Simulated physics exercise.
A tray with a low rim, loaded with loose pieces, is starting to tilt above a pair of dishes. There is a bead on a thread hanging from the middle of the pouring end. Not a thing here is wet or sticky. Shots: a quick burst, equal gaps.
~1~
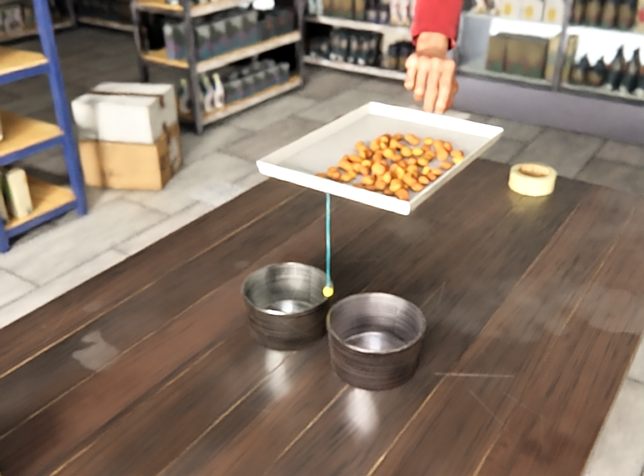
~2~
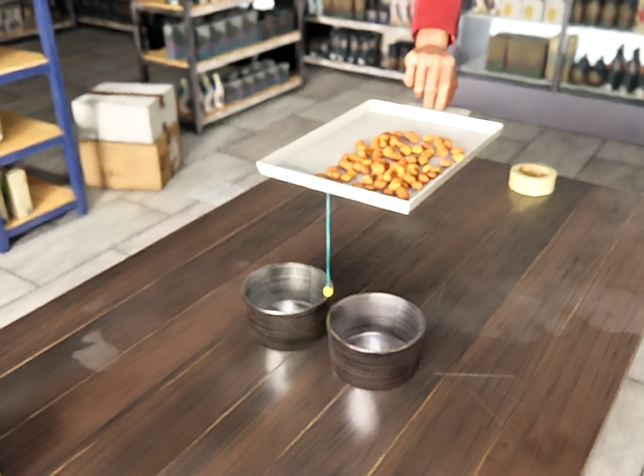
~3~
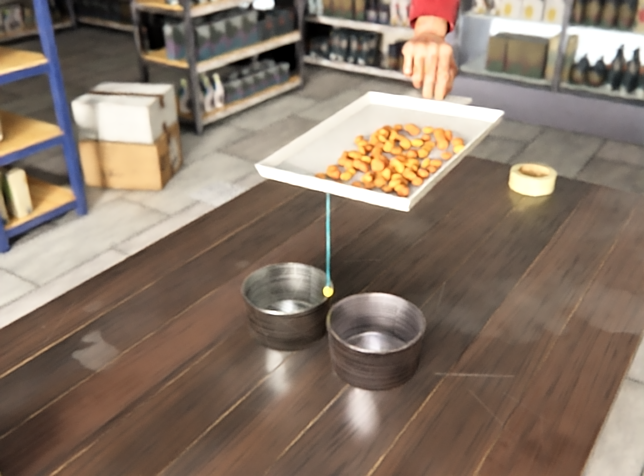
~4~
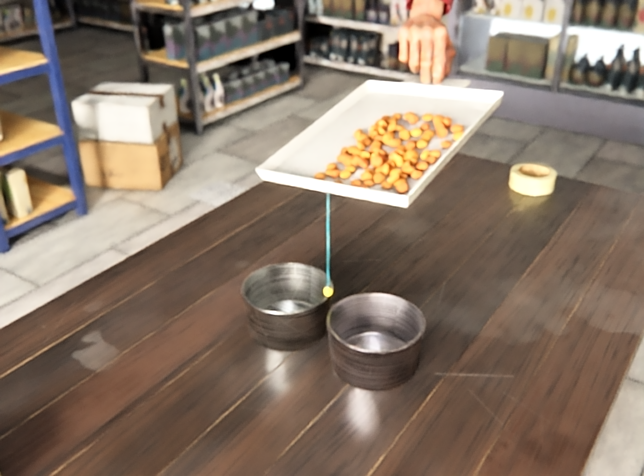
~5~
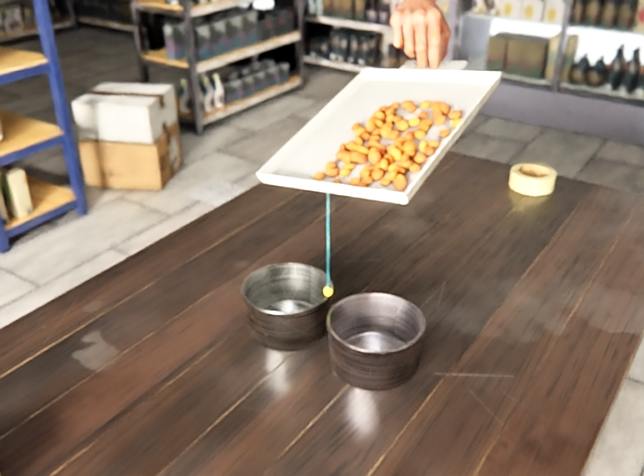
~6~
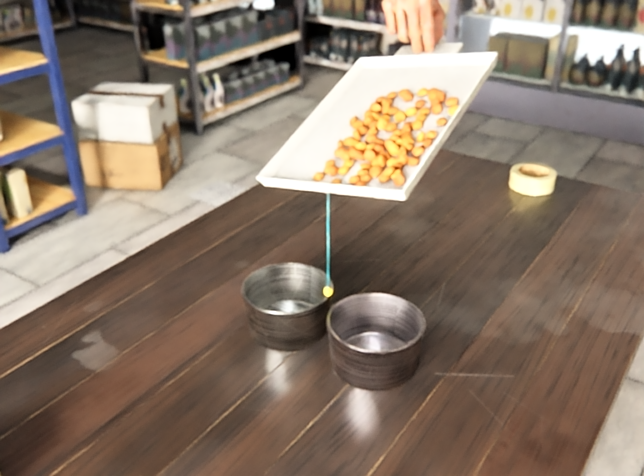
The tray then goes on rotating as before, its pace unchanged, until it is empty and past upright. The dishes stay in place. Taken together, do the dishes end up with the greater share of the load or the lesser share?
They end up with the greater share.
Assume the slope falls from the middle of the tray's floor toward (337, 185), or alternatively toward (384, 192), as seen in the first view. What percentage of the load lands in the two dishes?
First case: 40 %; second case: 90 %.
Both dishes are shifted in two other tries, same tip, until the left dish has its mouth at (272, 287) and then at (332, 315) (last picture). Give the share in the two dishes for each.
90, then 10 %.
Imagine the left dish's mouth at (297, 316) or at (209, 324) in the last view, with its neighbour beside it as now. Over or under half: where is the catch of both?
Short of half, then Short of half.
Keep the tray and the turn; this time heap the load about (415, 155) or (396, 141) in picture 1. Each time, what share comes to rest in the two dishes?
You'd get near 70 percent first and near 70 percent after that.
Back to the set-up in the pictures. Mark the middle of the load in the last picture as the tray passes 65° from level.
Near (299, 176).
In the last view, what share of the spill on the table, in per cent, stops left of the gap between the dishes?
About 90 percent.
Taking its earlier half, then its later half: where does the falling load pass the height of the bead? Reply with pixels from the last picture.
I'd put it at roughly (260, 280), and after that at roughly (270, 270).
Shortly afterwards, tray tipped steeply; the bulk on the tray; a little in the air.
Next, tray tipped past a quarter turn; a little on the tray; near half in the left dish; near a quarter outside both; near a quarter in the air.
Some moments later, tray tipped past a quarter turn; the bulk in the left dish; near a quarter outside both.
In the end, tray tipped past a quarter turn; none at all in the right dish; the bulk in the left dish; near a quarter outside both.
